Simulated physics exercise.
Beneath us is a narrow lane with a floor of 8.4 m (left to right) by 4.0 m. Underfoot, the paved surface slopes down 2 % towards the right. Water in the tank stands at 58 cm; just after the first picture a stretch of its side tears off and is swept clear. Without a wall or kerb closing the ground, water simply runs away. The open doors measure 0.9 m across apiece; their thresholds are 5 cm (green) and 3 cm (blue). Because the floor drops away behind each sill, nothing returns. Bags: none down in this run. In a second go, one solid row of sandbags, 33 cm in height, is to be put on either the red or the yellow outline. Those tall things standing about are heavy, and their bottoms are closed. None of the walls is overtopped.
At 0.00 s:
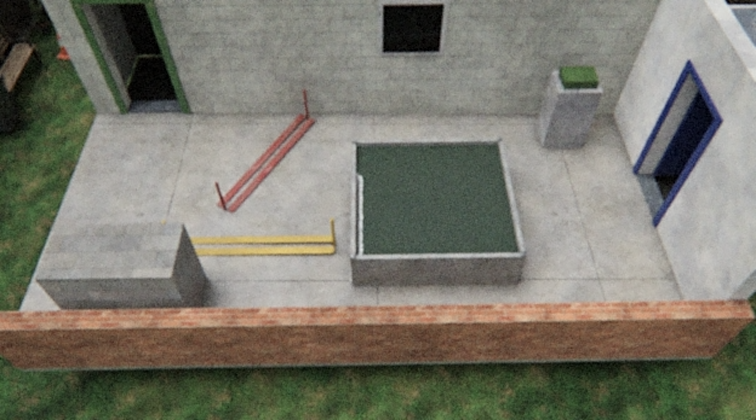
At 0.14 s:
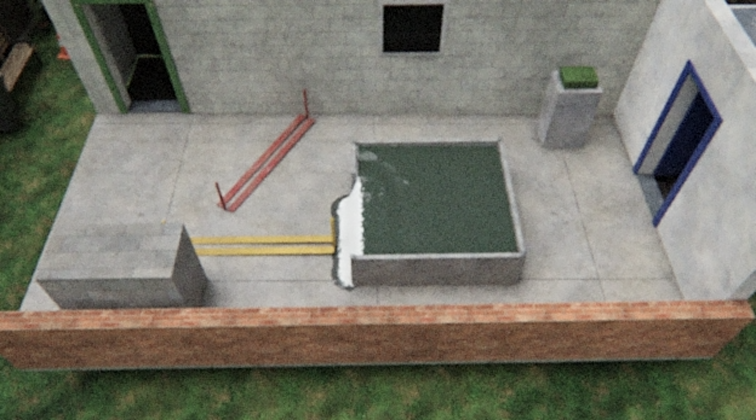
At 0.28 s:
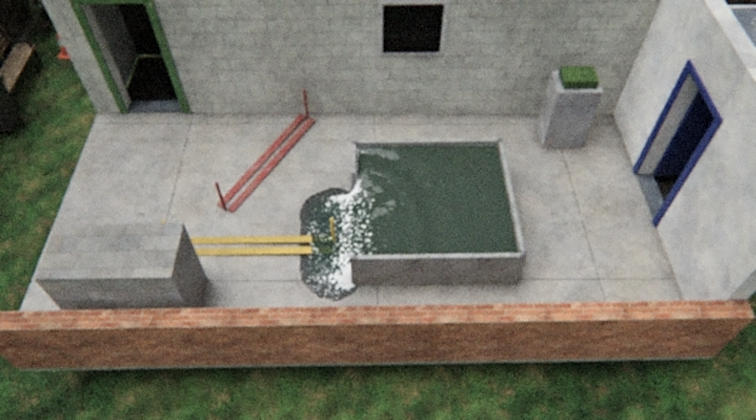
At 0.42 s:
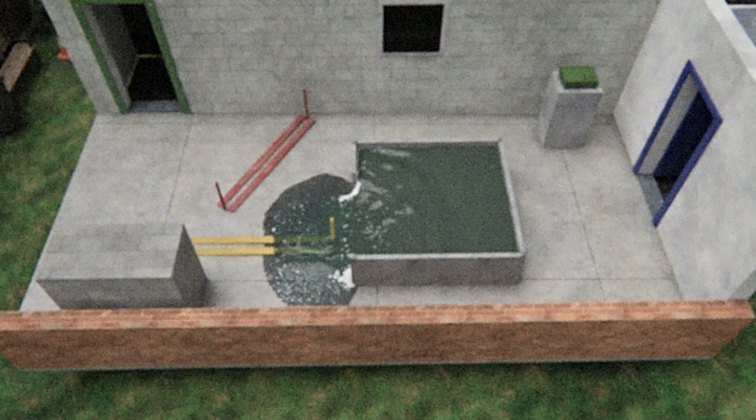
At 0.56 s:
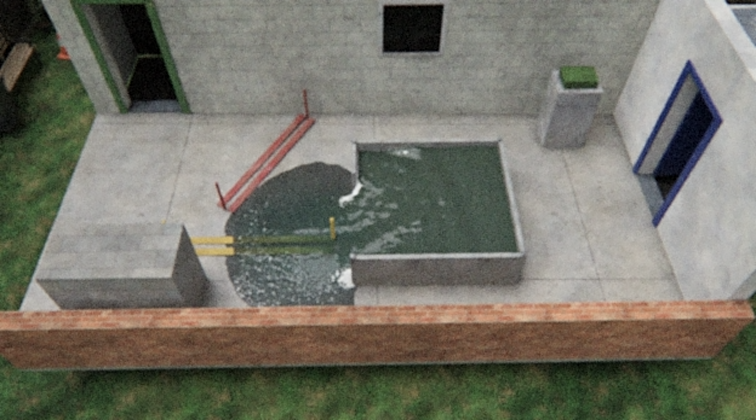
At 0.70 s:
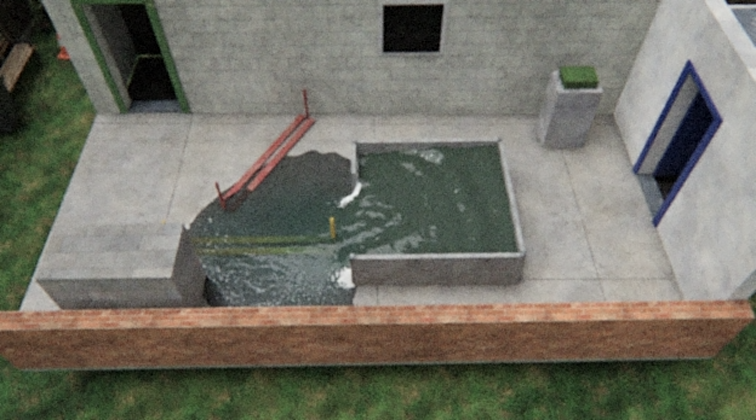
Water pours through a gap in the left side of a raised tank in a walled concrete yard, foaming at first, then spreads leftward across the floor, covering the yellow outline and reaching the red one and a grey block.
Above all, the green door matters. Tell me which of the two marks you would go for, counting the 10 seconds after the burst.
I would go for the red one.
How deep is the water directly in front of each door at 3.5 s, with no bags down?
In centimetres, green: 8; blue: 0.
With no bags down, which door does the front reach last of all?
That would be the blue door.
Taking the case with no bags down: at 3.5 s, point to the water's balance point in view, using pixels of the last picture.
The water's centre sits about at (330, 229).
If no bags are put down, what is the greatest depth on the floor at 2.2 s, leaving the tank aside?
32 cm.
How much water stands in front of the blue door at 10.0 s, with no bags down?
3.5 cm.
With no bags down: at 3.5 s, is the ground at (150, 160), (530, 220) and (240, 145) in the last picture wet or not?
One by one, I'd say swamped, spared and swamped.
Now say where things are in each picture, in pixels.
In the first picture, still water, 58 cm deep, in the tank at (432, 197).
In the second picture, the front is at (347, 200), 0.7 m from the gap at (356, 233); 0.3 m2 of floor is under water; 58 cm left at the back of the tank.
In the third picture, the front is at (315, 200), 1.0 m from the gap at (356, 234); 1.1 m2 of floor is under water; 58 cm left at the back of the tank.
In the fourth picture, the front is at (273, 213), 1.3 m from the gap at (357, 234); 2.2 m2 of floor is under water; 58 cm left at the back of the tank.
In the fifth picture, the front is at (234, 220), 1.8 m from the gap at (357, 235); 3.5 m2 of floor is under water; 58 cm left at the back of the tank.
In the sixth picture, the front is at (194, 230), 2.3 m from the gap at (357, 234); 5.0 m2 of floor is under water; 57 cm left at the back of the tank.
After 1.4 s water covers 35 % of the floor and is deepest (34 cm) near (208, 322) in the run without bags; in at the green door, 0 L with no bags, 0 L with the row on red, 0 L on yellow.
After 2.2 s water covers 45 % of the floor and is deepest (32 cm) near (240, 296) in the run without bags; in at the green door, 0 L with no bags, 0 L with the row on red, 0 L on yellow.
After 3.5 s water covers 50 % of the floor and is deepest (18 cm) near (249, 334) in the run without bags; in at the green door, 3 L with no bags, 0 L with the row on red, 14 L on yellow.
After 6.0 s water covers 65 % of the floor and is deepest (14 cm) near (688, 331) in the run without bags; in at the green door, 37 L with no bags, 3 L with the row on red, 20 L on yellow.
After 10.0 s water covers 90 % of the floor and is deepest (10 cm) near (688, 331) in the run without bags; in at the green door, 51 L with no bags, 3 L with the row on red, 23 L on yellow.
